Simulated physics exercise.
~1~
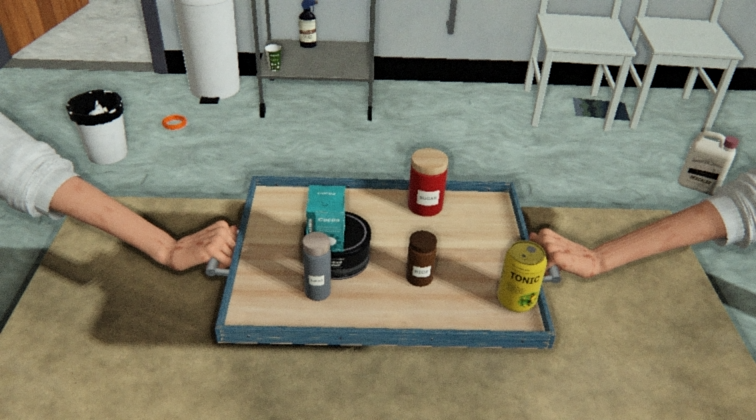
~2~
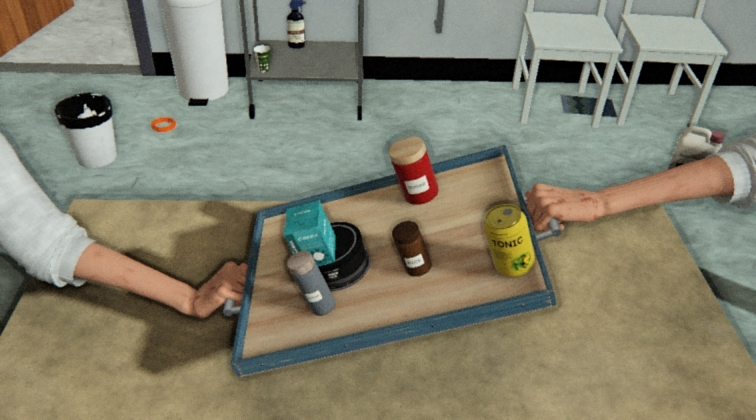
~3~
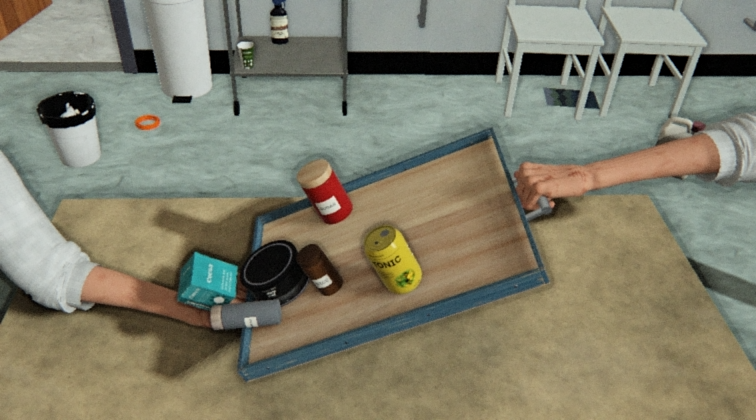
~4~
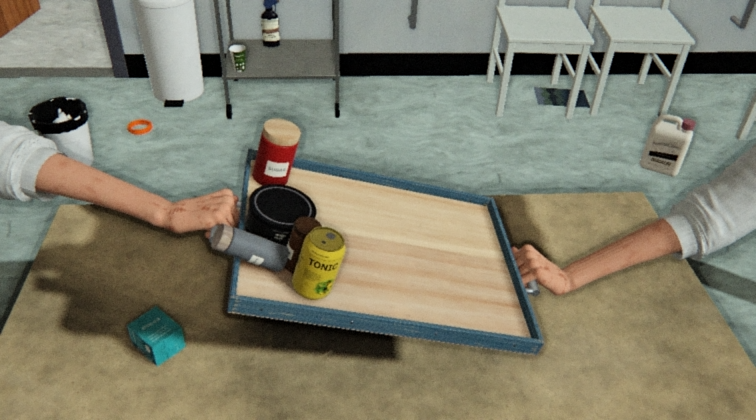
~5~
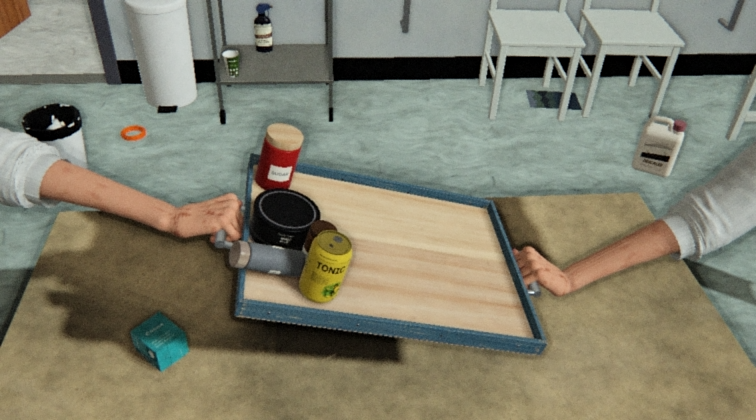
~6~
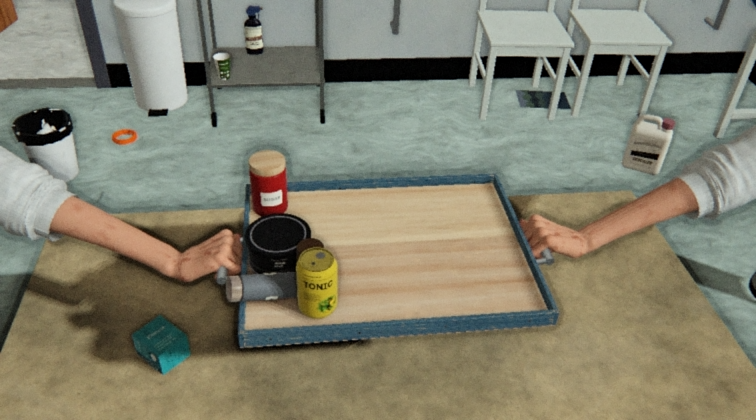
On a table, two hands tip a tray, spilling a turquoise packet, then level it.
